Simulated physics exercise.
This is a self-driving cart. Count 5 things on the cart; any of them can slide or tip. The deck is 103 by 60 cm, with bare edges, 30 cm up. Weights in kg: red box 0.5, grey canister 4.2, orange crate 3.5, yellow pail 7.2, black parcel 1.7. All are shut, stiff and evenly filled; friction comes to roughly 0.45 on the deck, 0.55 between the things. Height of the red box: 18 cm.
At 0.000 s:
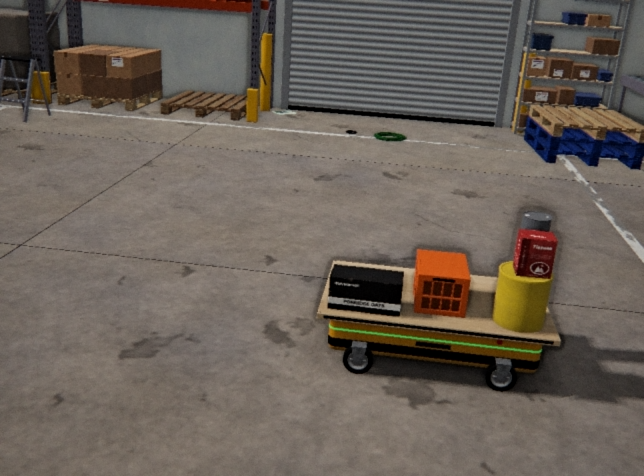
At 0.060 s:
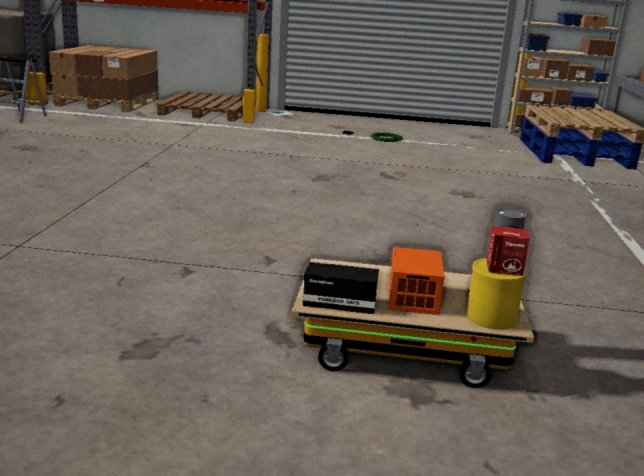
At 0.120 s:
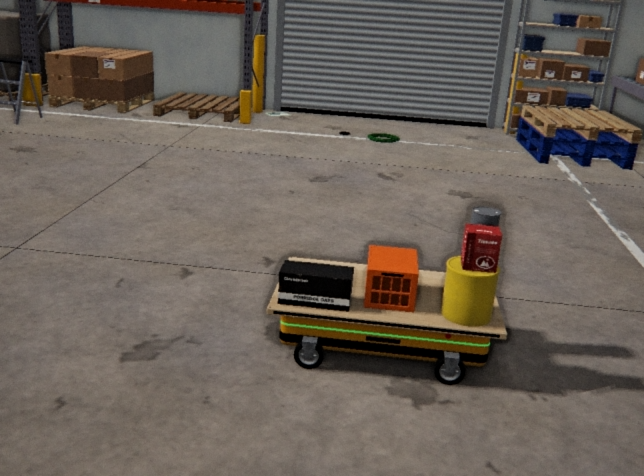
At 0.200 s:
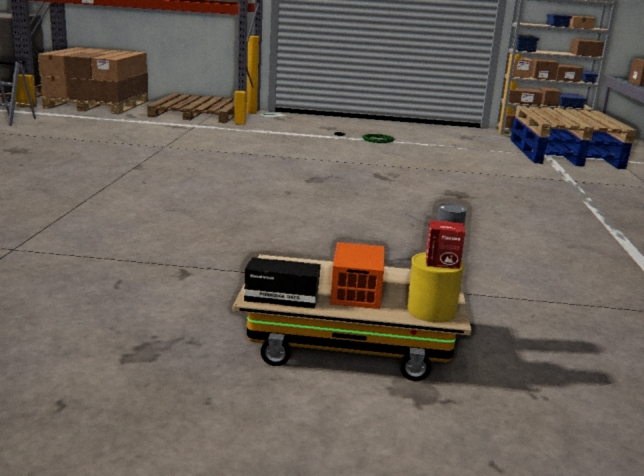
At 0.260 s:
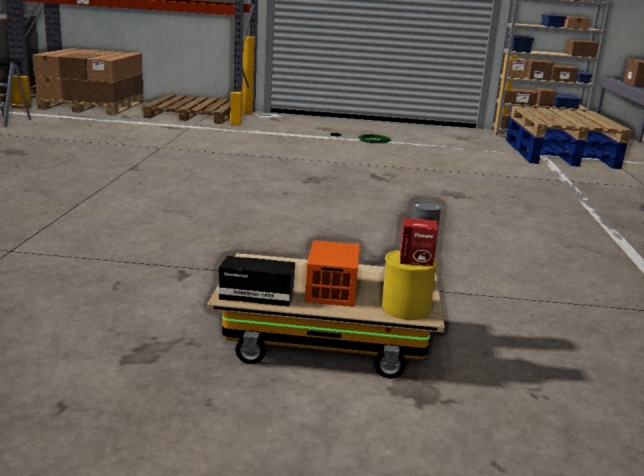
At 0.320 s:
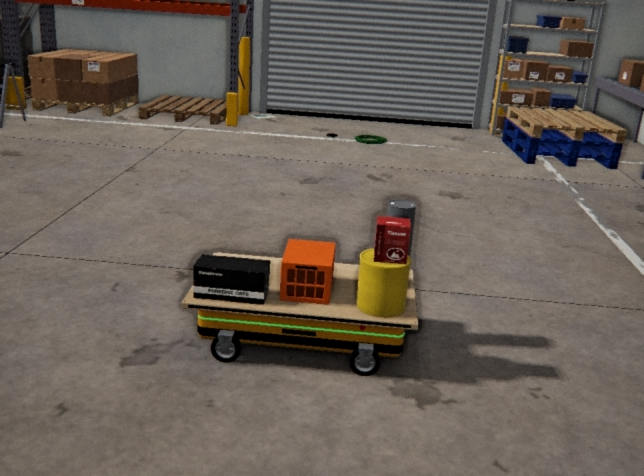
A loaded cart rolls steadily left across a warehouse floor, its items staying in place.
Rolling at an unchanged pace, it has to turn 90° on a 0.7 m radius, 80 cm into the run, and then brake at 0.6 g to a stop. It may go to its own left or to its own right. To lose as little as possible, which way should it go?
Less is lost turning left.
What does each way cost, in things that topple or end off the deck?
Left: 3; right: 5.
Turning left. Around 0.62 s, 124 cm covered, turned 24°; black parcel shifted 24 cm; orange crate shifted 9 cm.
Around 1.12 s, 224 cm covered, turned 90°; red box shifted 2 cm near (145, 276); yellow pail shifted 2 cm.
Around 1.42 s, 254 cm covered, turned 90°; red box shifted 6 cm near (108, 321); yellow pail shifted 6 cm.
Finally (1.9 s), off the deck, grey canister, orange crate and black parcel; the other 2 still in place (within 10 cm). In the last view, red box near (104, 326).
Turning right instead, red box, grey canister, orange crate, yellow pail and black parcel tipped over or off the deck, 5 of 5 in all.
